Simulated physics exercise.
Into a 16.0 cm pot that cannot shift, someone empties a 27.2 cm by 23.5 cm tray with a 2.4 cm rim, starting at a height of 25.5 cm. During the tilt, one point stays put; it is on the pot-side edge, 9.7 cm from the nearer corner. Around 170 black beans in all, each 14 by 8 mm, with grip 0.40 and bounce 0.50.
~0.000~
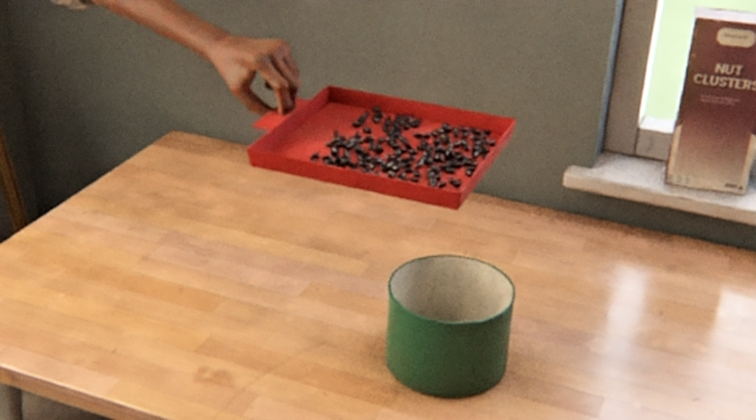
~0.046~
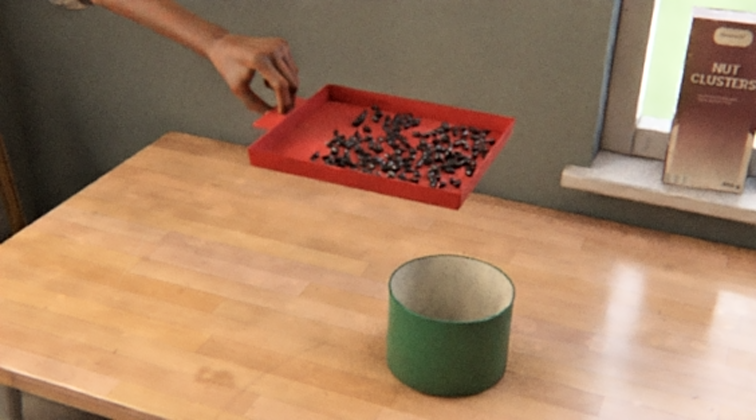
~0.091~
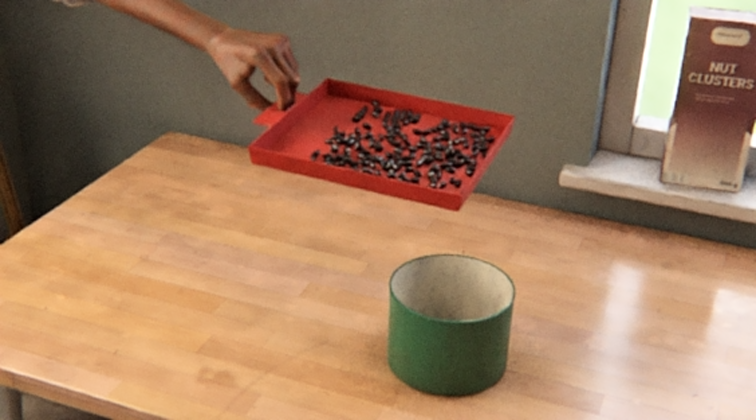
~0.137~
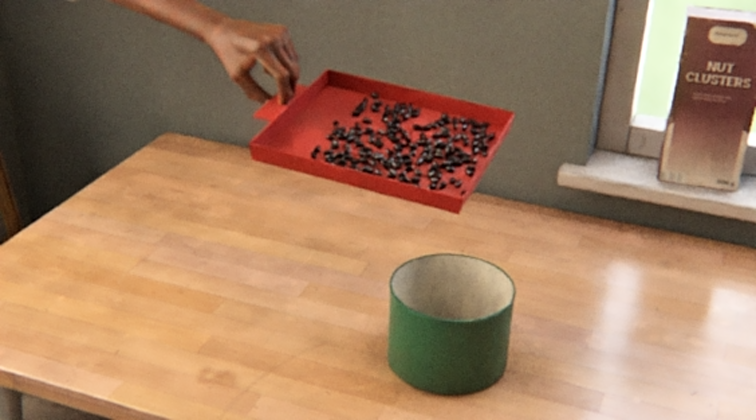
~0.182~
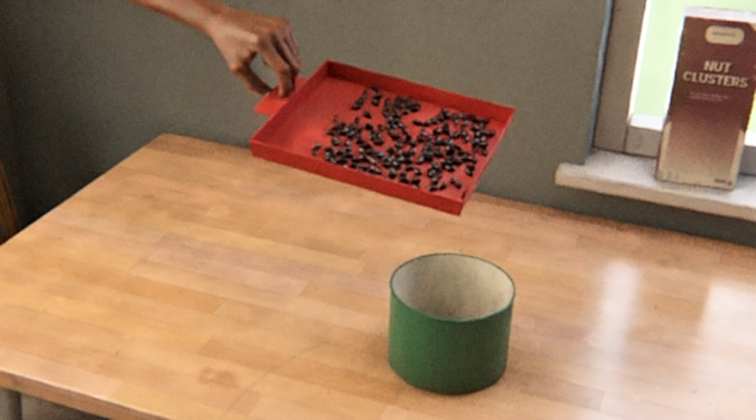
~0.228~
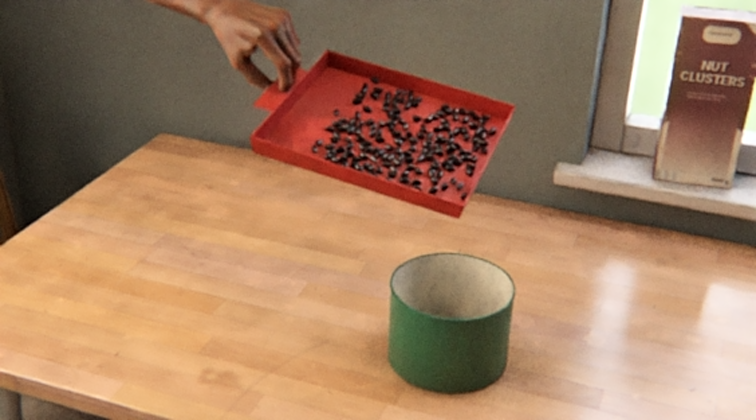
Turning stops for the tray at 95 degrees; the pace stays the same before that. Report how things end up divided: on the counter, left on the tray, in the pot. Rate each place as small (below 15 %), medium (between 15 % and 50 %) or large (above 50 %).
Counter - small; left on the tray - small; pot - large.
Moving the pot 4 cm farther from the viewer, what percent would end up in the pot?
Expect something close to 40 per cent.
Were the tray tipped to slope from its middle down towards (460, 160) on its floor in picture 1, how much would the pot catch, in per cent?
About 15 per cent.
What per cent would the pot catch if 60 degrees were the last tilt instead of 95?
Estimate: Roughly 5 percent.
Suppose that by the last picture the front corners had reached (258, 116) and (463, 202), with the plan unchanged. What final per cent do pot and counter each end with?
Per cent by place - pot 90, counter 10.
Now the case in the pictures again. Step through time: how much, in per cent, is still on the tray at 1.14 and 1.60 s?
About 85, 10.
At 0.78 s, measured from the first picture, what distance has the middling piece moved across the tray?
Around 7 centimetres.
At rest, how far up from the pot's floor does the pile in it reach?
Height: Approx. 2.0 cm.
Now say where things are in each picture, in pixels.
The first picture shows tray tilt 0 degrees, front corners at (251, 148) and (459, 191); middle of the pieces at (402, 150); pot at (452, 287).
The second picture shows tray tilt 1 degrees, front corners at (251, 148) and (459, 192); middle of the pieces at (401, 150).
The third picture shows tray tilt 2 degrees, front corners at (252, 146) and (460, 194); middle of the pieces at (402, 148).
The fourth picture shows tray tilt 6 degrees, front corners at (253, 143) and (461, 197), lowest corner right front; middle of the pieces at (402, 145).
The fifth picture shows tray tilt 9 degrees, front corners at (253, 139) and (461, 200), lowest corner right front; middle of the pieces at (402, 141).
The sixth picture shows tray tilt 12 degrees, front corners at (254, 136) and (462, 203), lowest corner right front; middle of the pieces at (402, 138); pot at (453, 284). Its pace works out near 70 degrees a second.
After 0.78 s, tilt 52 degrees; the tray holds 100 %, the pot 0 %.
Then, at 1.14 s, tilt 77 degrees; the tray holds 85 %, the pot 5 %.
After 1.60 s, tilt 95 degrees; the tray holds 10 %, the pot 80 %.
At rest (2.4 s), counter 5 %, tray 5 %, pot 90 %.
